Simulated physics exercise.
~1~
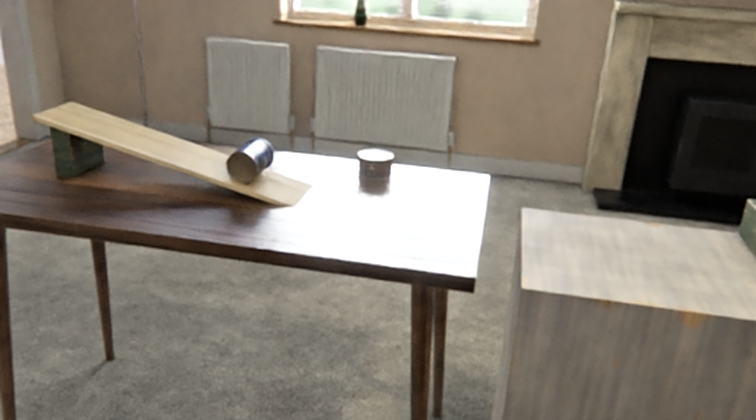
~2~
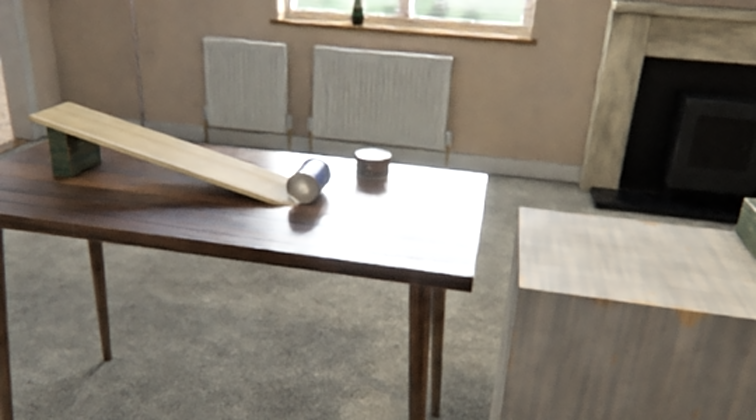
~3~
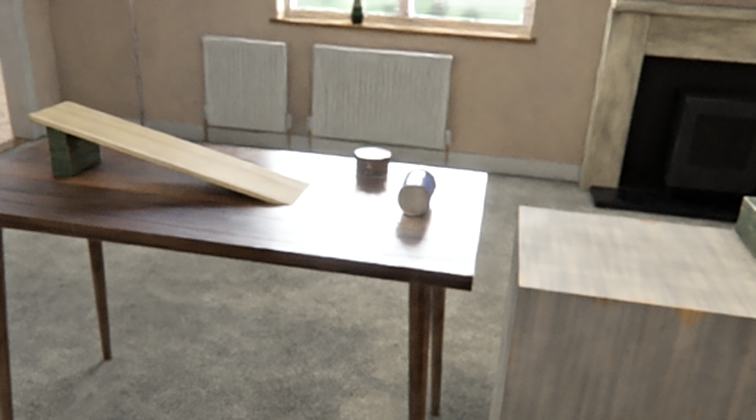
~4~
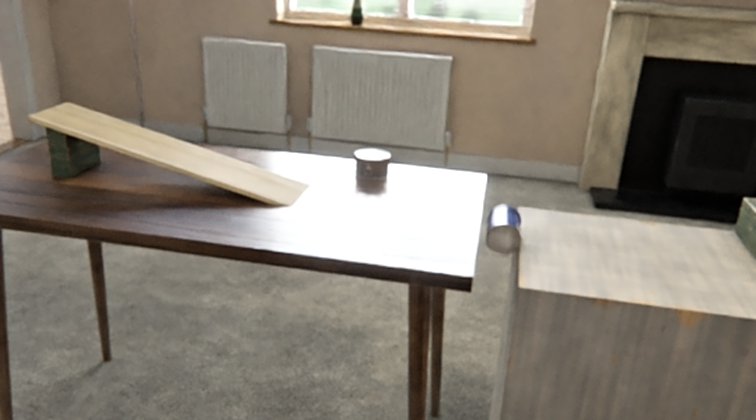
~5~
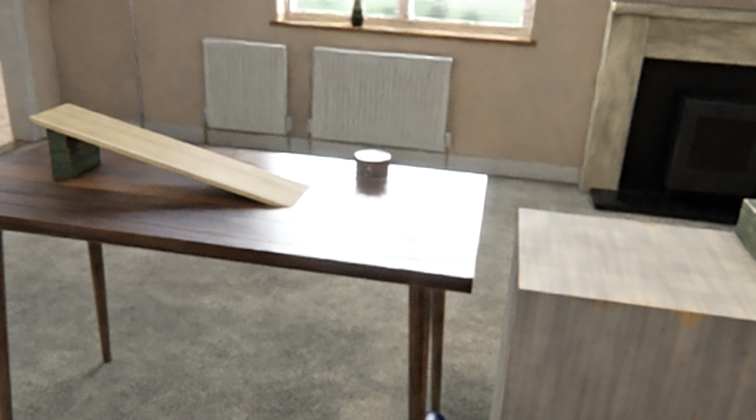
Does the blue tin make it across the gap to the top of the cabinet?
No, the tin rolls off the end of the table and falls into the gap before the cabinet.
